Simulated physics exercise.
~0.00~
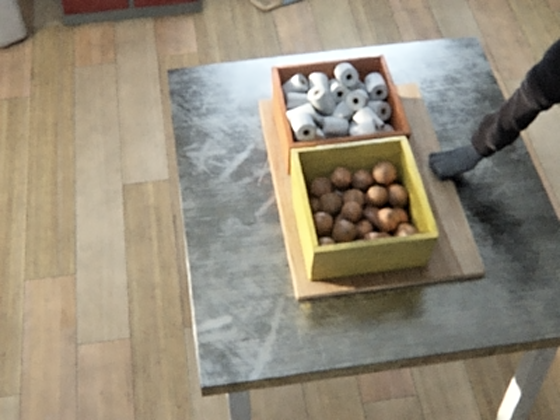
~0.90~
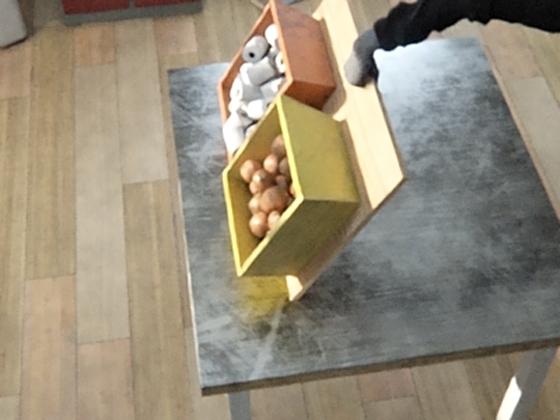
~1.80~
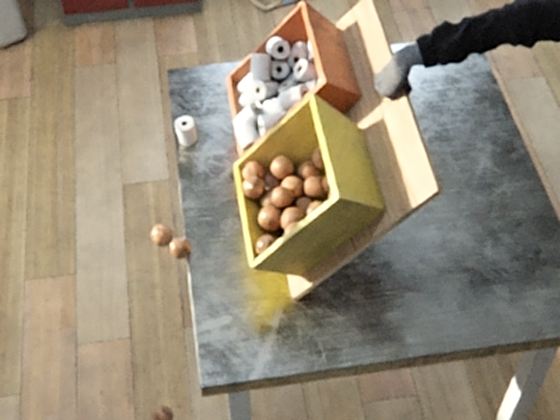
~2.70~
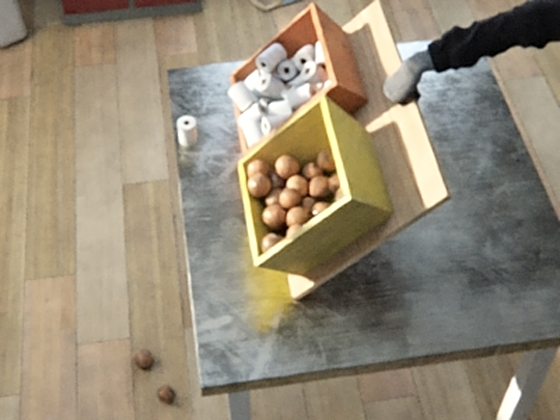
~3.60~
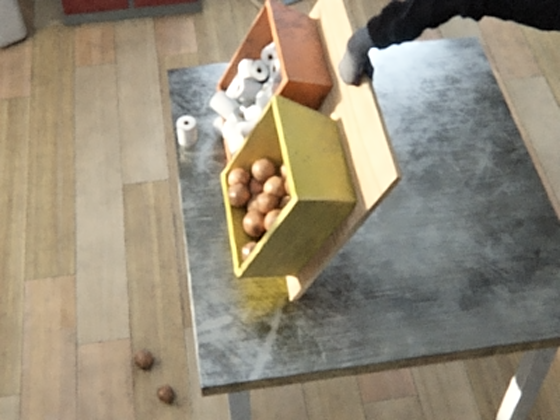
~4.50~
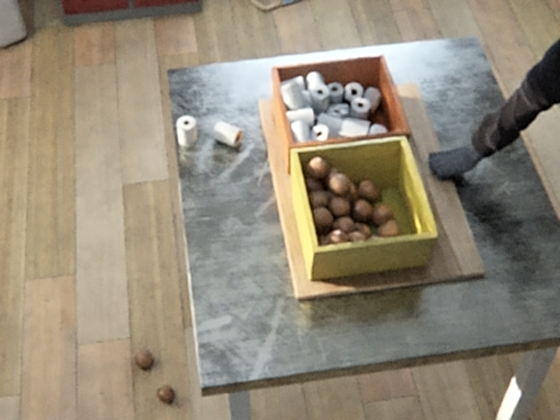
To begin with, a yellow tray of round brown onions and an orange tray of pale paper rolls sit on a plywood board on a grey table, a dark-sleeved, gloved hand at the board's right side. The hand raises that end until the board leans steeply to the left. Some onions spill off the table's left side, and a paper roll lands upright near the table edge. The hand lowers the board partway, then lifts it steeply again. Finally the board lies flat, with two rolls on the table, two onions on the floor and most pieces still in their trays.
